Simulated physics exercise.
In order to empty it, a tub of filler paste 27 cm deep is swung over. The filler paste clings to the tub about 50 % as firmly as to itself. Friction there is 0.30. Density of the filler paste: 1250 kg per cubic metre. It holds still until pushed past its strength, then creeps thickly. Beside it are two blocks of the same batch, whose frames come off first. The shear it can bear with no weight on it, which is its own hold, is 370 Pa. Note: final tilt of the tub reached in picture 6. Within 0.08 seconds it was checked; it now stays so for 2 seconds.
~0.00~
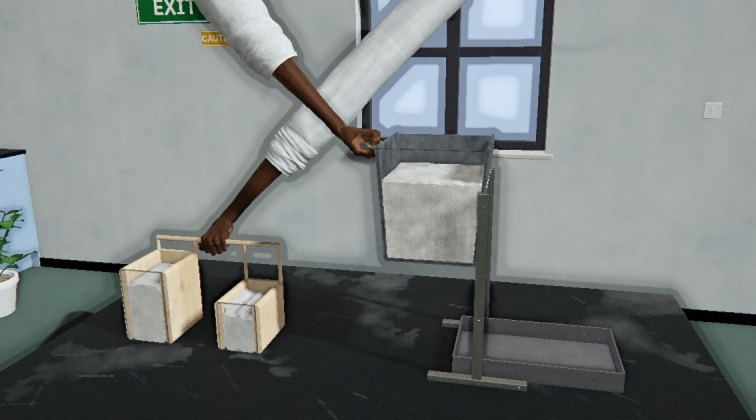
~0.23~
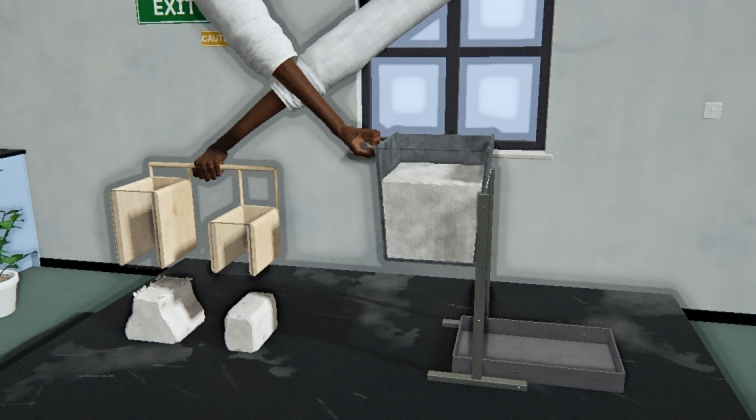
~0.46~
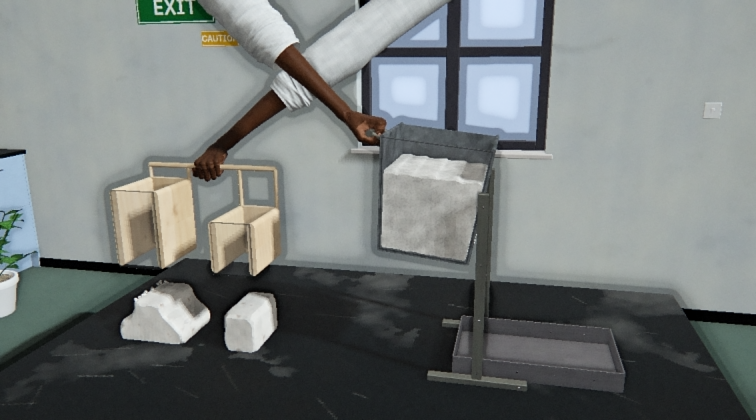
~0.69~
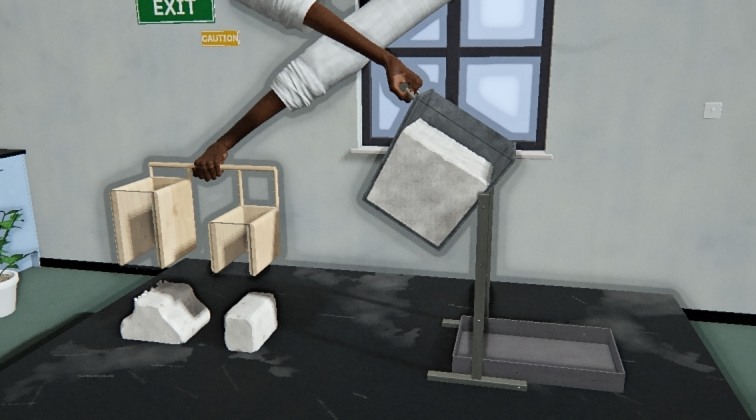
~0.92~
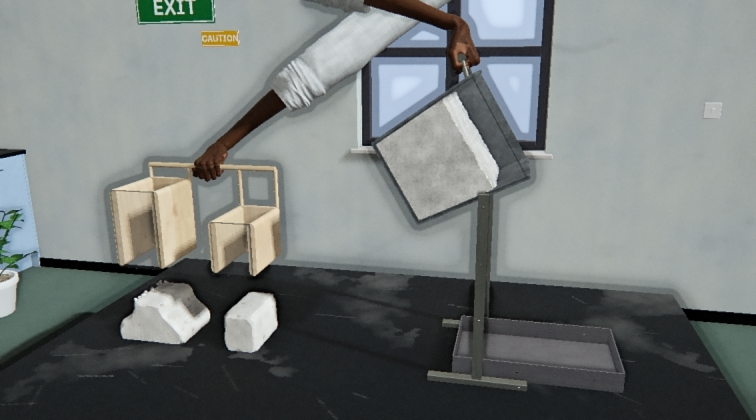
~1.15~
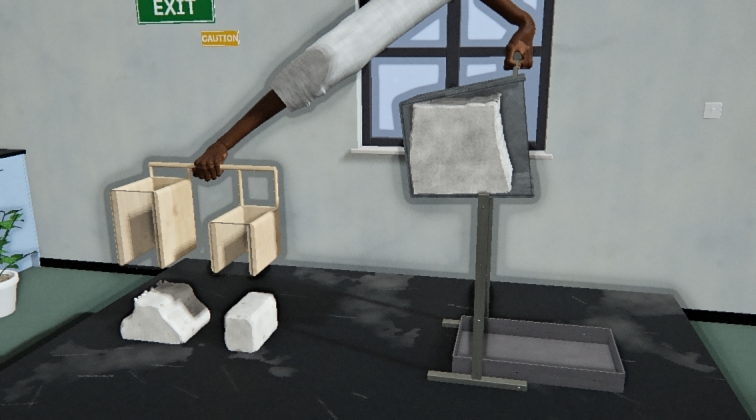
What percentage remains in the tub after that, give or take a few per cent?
68 %.
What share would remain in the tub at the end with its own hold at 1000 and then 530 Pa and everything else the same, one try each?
It'd be some 100 percent the first time and some 100 percent the second.
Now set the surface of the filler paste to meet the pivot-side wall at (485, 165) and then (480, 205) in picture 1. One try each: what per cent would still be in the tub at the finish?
Close to 55 percent the first time and close to 90 percent the second.
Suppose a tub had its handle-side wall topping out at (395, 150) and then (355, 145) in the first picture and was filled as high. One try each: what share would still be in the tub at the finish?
First try about 90 per cent, second around 50 per cent.
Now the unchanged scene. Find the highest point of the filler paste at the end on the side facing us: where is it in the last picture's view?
Around (465, 140).
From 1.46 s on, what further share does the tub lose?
About 12 %.
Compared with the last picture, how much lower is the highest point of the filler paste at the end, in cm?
About 8 cm.
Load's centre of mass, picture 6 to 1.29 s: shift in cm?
The shift is near 4 cm.
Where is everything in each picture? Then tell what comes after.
Handle-side rim at (379, 148), tilt 0 degrees; highest point of the filler paste at (467, 184); test blocks 18 cm, 11 cm high (left to right), in the first frame.
Handle-side rim at (379, 148), tilt 0 degrees; highest point of the filler paste at (467, 184); test blocks 13 cm, 11 cm high (left to right), in the second frame.
Handle-side rim at (384, 136), tilt 6 degrees; highest point of the filler paste at (390, 172); test blocks 12 cm, 11 cm high (left to right), in the third frame.
Handle-side rim at (419, 98), tilt 32 degrees; highest point of the filler paste at (407, 133); test blocks 12 cm, 11 cm high (left to right), in the fourth frame.
Handle-side rim at (474, 78), tilt 60 degrees; highest point of the filler paste at (443, 103); test blocks 12 cm, 11 cm high (left to right), in the fifth frame.
Handle-side rim at (524, 82), tilt 83 degrees; highest point of the filler paste at (491, 104); test blocks 12 cm, 11 cm high (left to right), in the sixth frame.
By 1.29 s, the tub is at 83 degrees and holds 98 %.
By 1.46 s, the tub is at 83 degrees and holds 80 %.
By 1.63 s, the tub is at 83 degrees and holds 69 %.
By 1.80 s, the tub is at 83 degrees and holds 68 %.
By 3.15 s, at the end, the tub is at 83 degrees and holds 68 %.
